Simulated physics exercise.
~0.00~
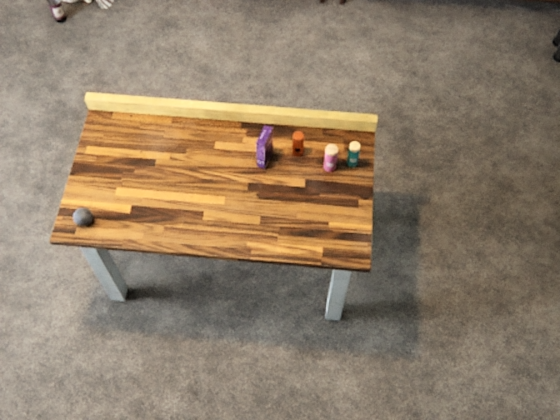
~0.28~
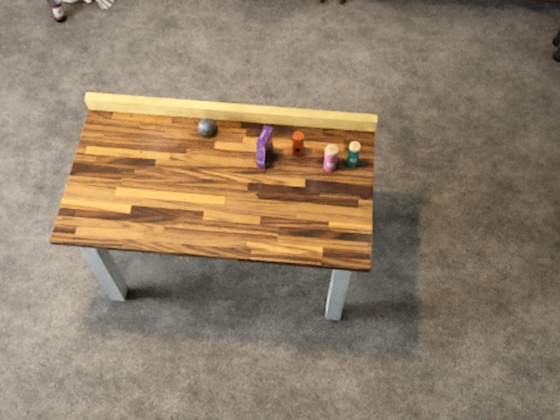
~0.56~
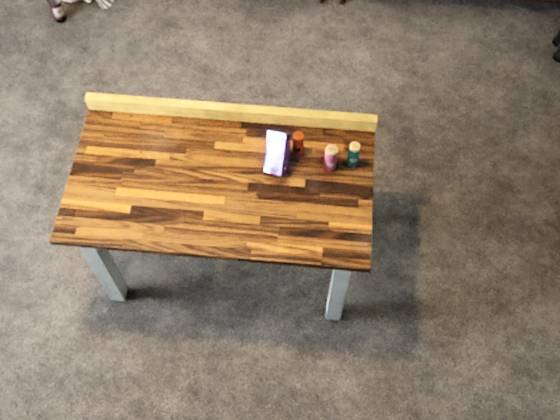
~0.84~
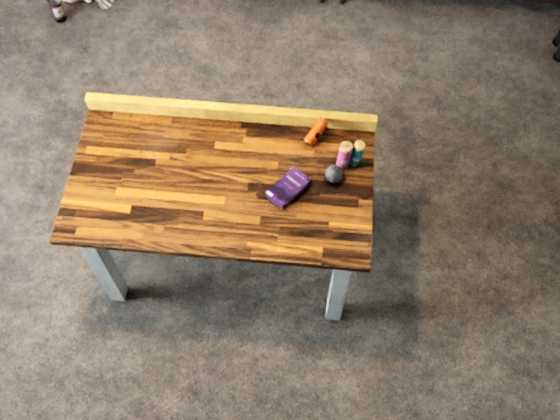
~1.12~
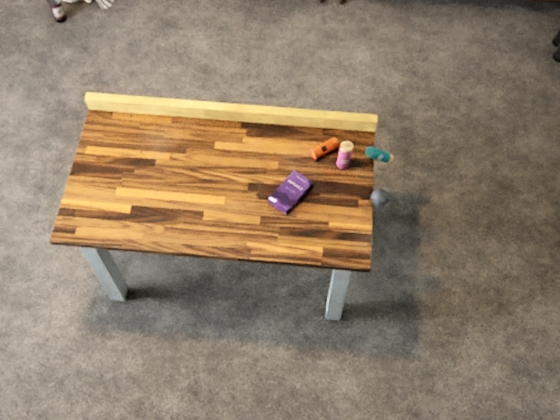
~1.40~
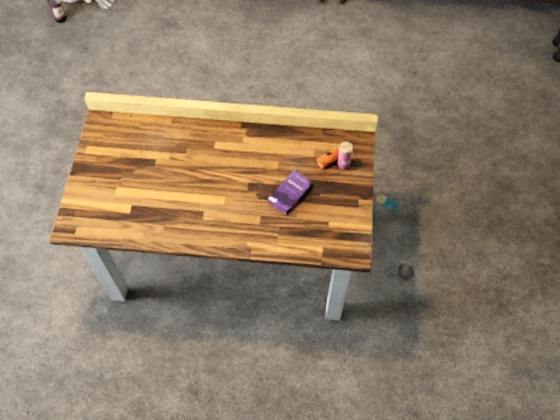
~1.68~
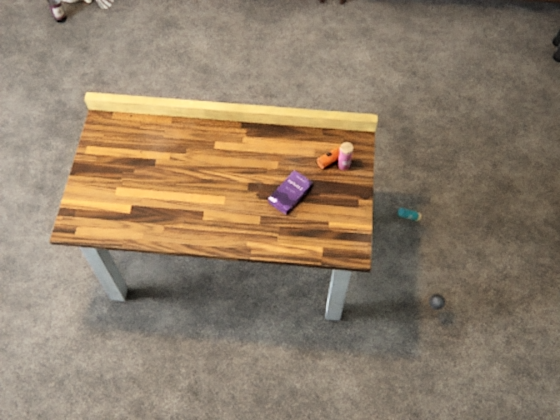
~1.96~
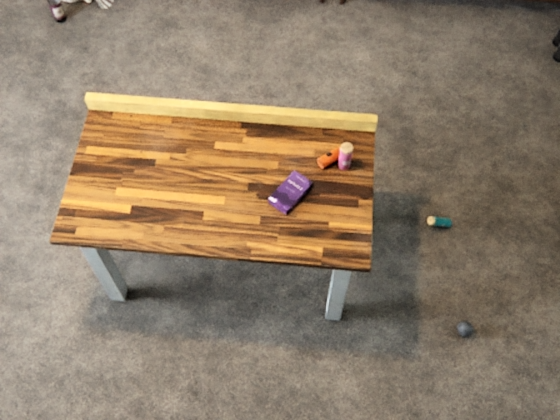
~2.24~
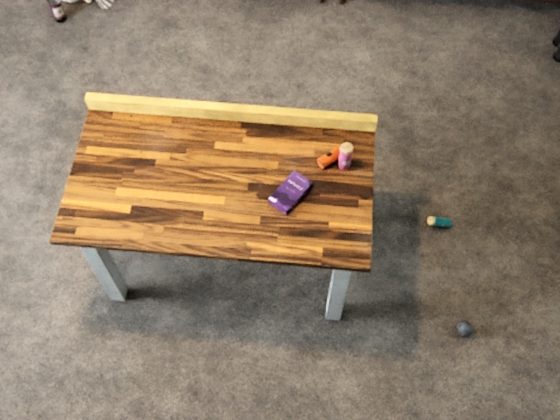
At first, a grey ball sits near the left front corner of a wooden table, with a purple packet and orange, pink and turquoise shakers standing toward the right. The ball travels up and right to the pale rail along the far side, then the packet tilts over. Soon the packet lies flat, the orange shaker is on its side, and the ball is beside the other shakers. The ball and the turquoise shaker go off the right edge and move away across the floor. Both come to rest there, while the pink shaker remains upright, slightly shifted.
